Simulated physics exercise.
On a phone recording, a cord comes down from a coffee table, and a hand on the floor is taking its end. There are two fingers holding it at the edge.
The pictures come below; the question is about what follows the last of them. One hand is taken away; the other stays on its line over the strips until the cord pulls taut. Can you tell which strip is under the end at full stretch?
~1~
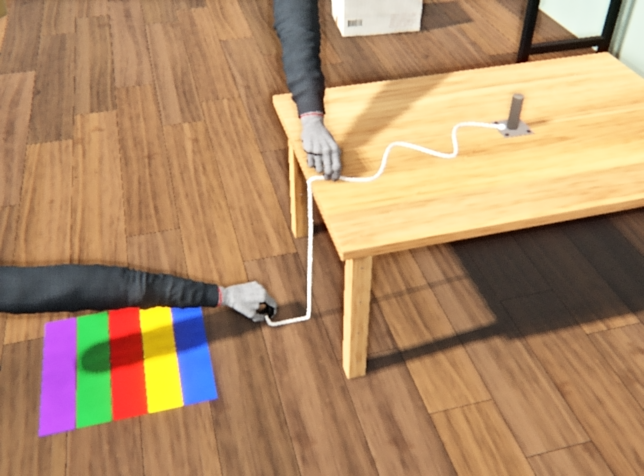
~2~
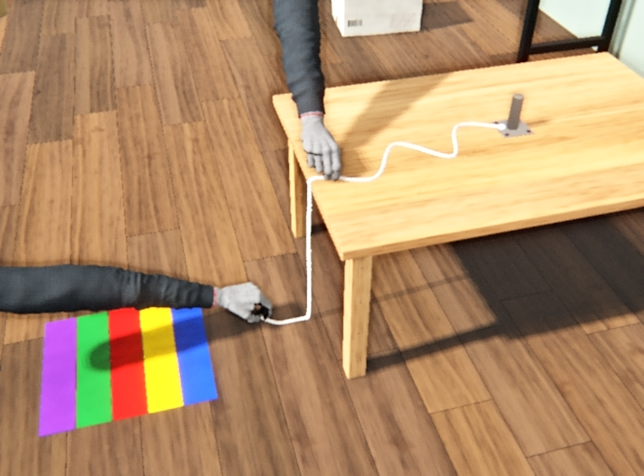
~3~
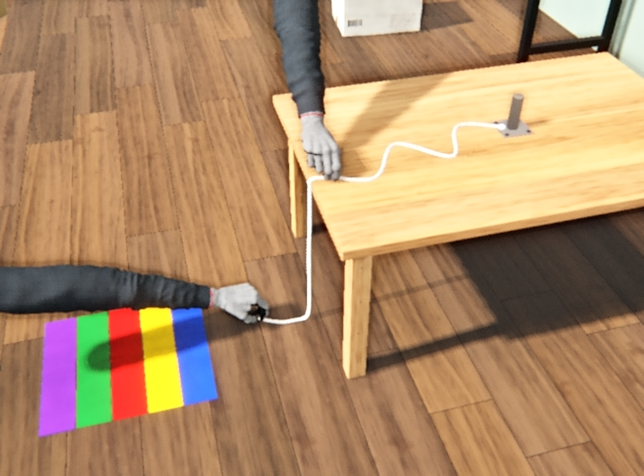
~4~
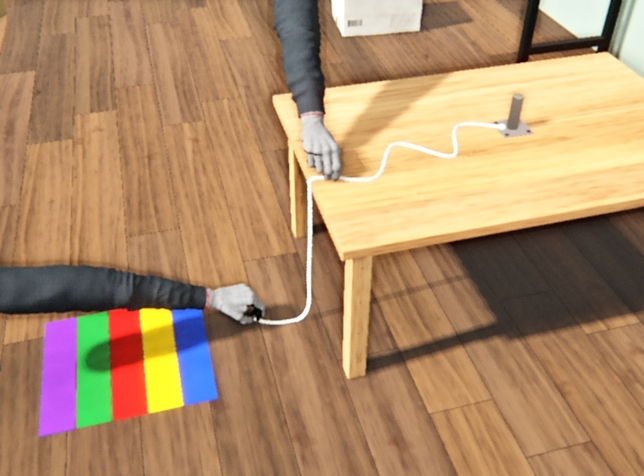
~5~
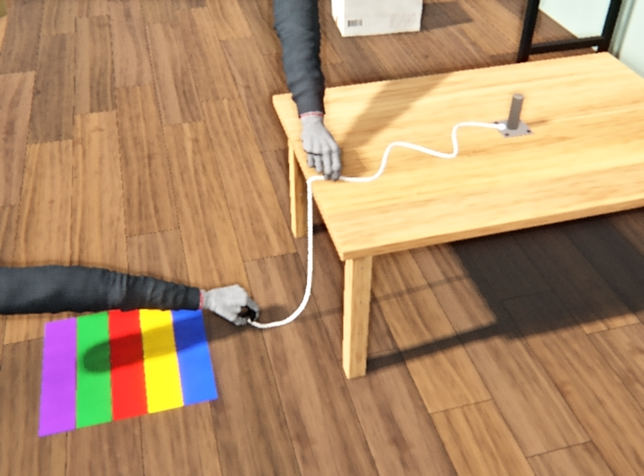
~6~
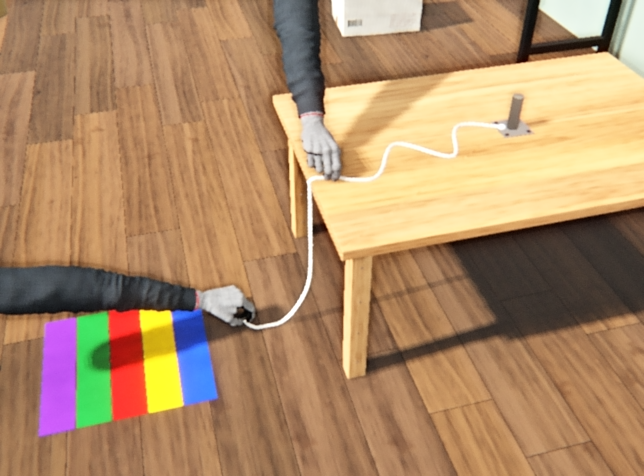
Yes, the purple one.
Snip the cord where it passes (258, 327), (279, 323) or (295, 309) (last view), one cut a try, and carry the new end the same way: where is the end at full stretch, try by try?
So, going through them: (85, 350) first, (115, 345) next, (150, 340) last.
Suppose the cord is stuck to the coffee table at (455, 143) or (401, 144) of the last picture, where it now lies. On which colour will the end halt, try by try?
The end stops on green and then on red.
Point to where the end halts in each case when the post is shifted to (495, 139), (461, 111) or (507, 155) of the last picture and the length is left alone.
Going through the tries, you get (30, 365), then (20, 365), then (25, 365).
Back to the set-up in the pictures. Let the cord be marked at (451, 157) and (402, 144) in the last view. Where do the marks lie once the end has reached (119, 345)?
(411, 152) for the first, (364, 163) for the second.
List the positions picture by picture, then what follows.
End (267, 317); blue (198, 381); yellow (164, 388); red (129, 395); green (94, 402); purple (58, 410), in the first picture.
End (262, 318); cord through (465, 125) (437, 154) (384, 164) (319, 178) (309, 243) (309, 302), in the second picture.
End (258, 318), in the third picture.
End (255, 319); cord through (465, 125) (437, 154) (384, 164) (319, 178) (310, 243) (309, 302), in the fourth picture.
End (249, 320), in the fifth picture.
End (245, 321); cord through (465, 125) (437, 154) (384, 164) (319, 178) (310, 243) (299, 303), in the sixth picture.
Soon after, end near (119, 345); over red.
Then, end near (80, 353); over green.
At full stretch, end near (59, 357); over purple. The end stops over the purple strip.
